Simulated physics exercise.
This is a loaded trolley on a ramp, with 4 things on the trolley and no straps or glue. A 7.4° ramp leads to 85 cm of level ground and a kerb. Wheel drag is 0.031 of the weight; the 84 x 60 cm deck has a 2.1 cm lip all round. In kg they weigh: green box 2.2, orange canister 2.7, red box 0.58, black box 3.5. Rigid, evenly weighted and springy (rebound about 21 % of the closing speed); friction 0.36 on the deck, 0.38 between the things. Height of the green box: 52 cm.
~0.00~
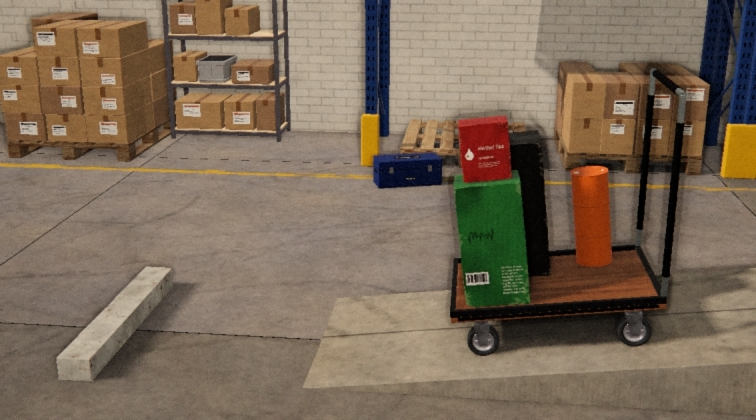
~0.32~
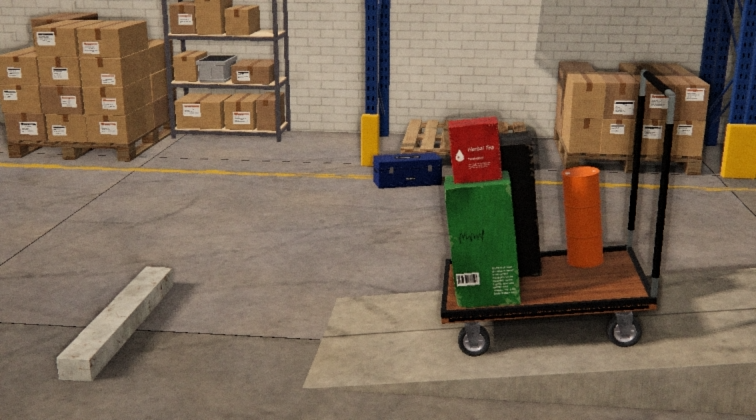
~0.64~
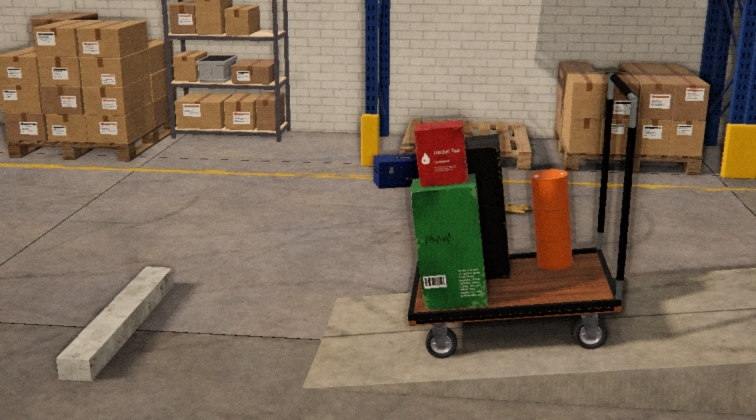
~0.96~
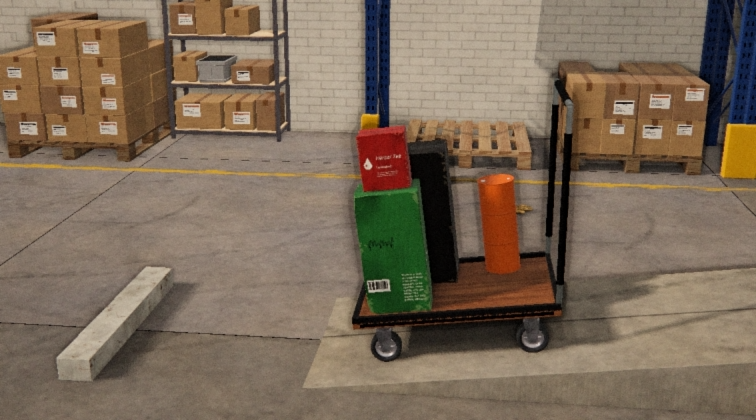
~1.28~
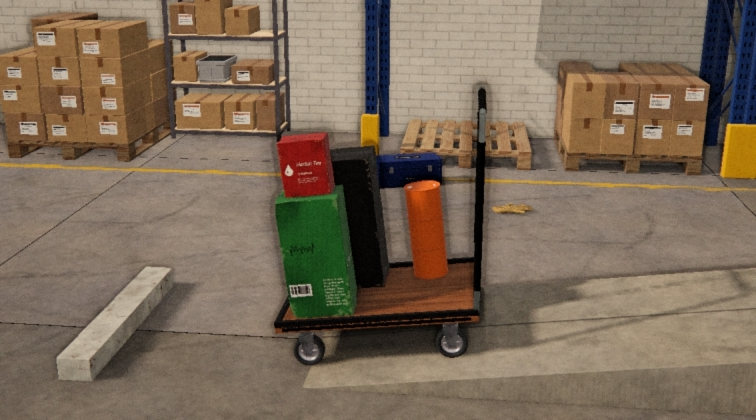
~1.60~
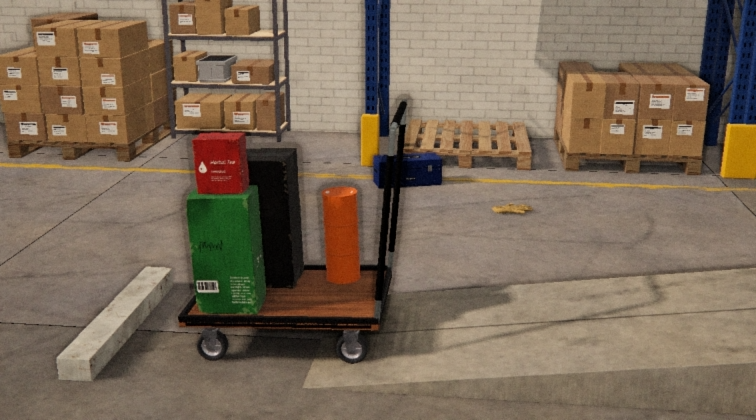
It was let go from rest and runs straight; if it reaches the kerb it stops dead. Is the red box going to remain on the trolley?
The red box gets thrown off.
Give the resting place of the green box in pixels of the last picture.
Near (139, 247).
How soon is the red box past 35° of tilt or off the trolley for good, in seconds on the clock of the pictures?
At about 2.1 s.
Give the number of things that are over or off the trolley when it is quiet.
In all, 1.
By 2.00 s, trolley at the kerb; red box rocked 9° off its seat near (108, 158); green box rocked 8° off its seat; orange canister 11 cm from its spot.
By 2.10 s, trolley at the kerb; red box now off the trolley; green box rocked 14° off its seat; black box rocked 4° off its seat.
By 2.40 s, trolley at the kerb; green box rocked 19° off its seat; orange canister 20 cm from its spot; black box 14 cm from its spot.
By 2.80 s, trolley at the kerb; orange canister 20 cm from its spot; black box 15 cm from its spot; green box rocked 4° off its seat.
When it is over (3.6 s), off the trolley, red box; not toppled but over 10 cm from the start, orange canister and black box; green box within 10 cm of the start. End places, in pixels of the last picture, red box near (11, 305).
